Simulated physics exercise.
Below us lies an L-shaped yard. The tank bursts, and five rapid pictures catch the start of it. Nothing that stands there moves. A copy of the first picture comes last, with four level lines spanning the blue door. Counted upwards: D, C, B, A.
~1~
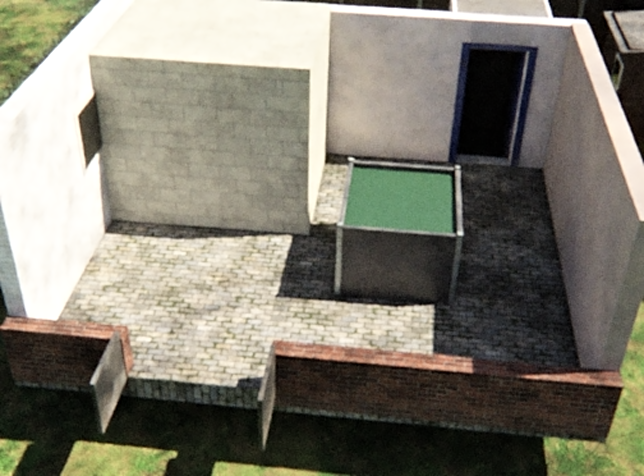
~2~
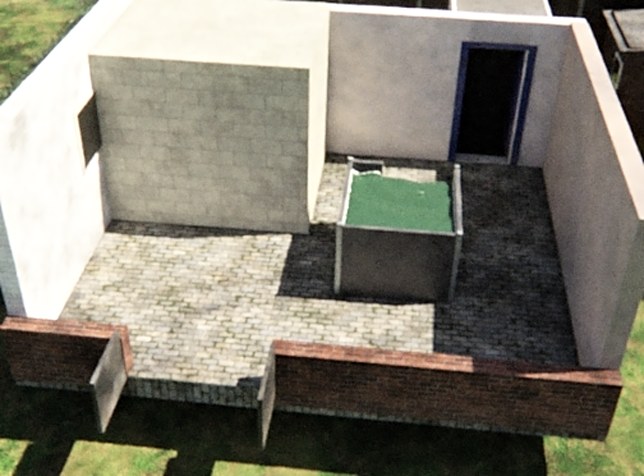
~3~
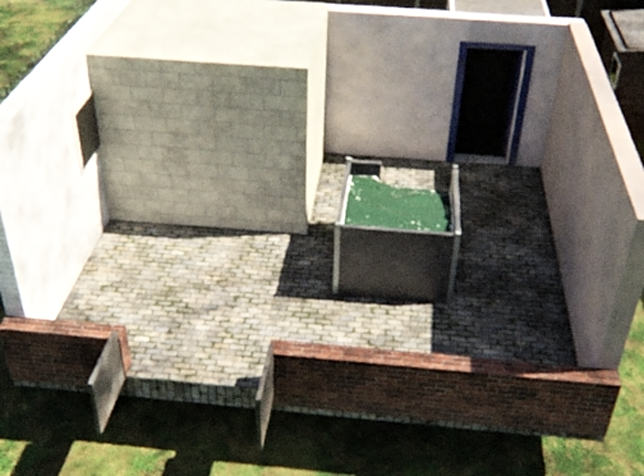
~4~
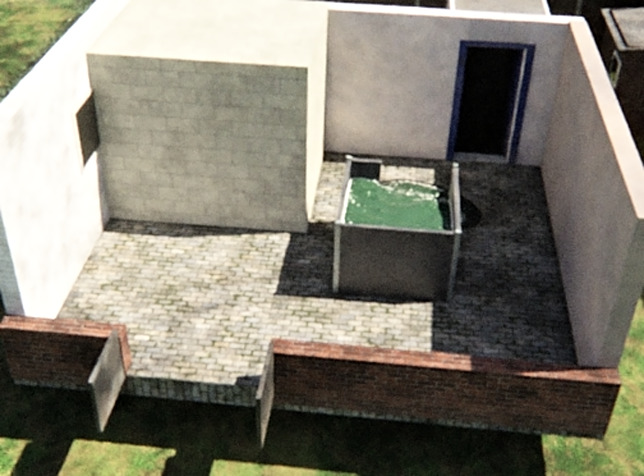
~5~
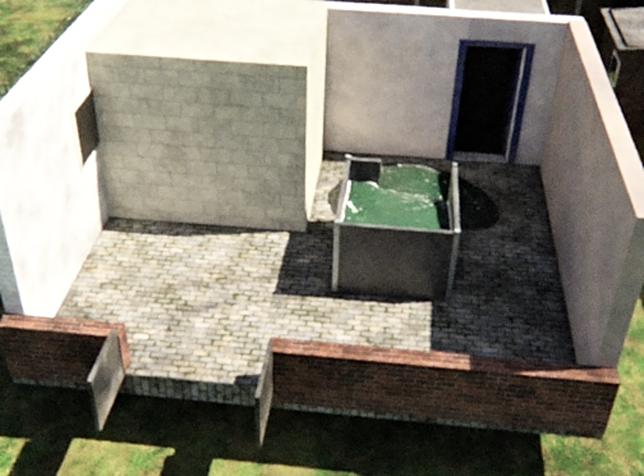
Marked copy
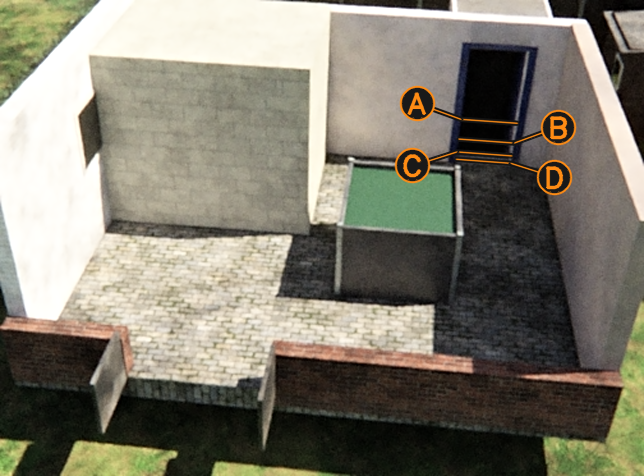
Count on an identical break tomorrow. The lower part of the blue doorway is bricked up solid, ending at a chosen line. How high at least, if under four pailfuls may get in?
Height B just does it.
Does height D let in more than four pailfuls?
Yes, it does.
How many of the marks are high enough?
Two.
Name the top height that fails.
The answer is C.
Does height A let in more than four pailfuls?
No, not at all.
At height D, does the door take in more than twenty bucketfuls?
Yes, clearly.
On the marked copy, A at (489, 121); B at (486, 141); C at (484, 153); D at (483, 161); from the bottom up D, C, B, A.
If A is chosen, nothing gets over.
If B is chosen, a splash gets over, under a bucket.
If C is chosen, about 12 bucketfuls get in.
If D is chosen, dozens of bucketfuls pour in.
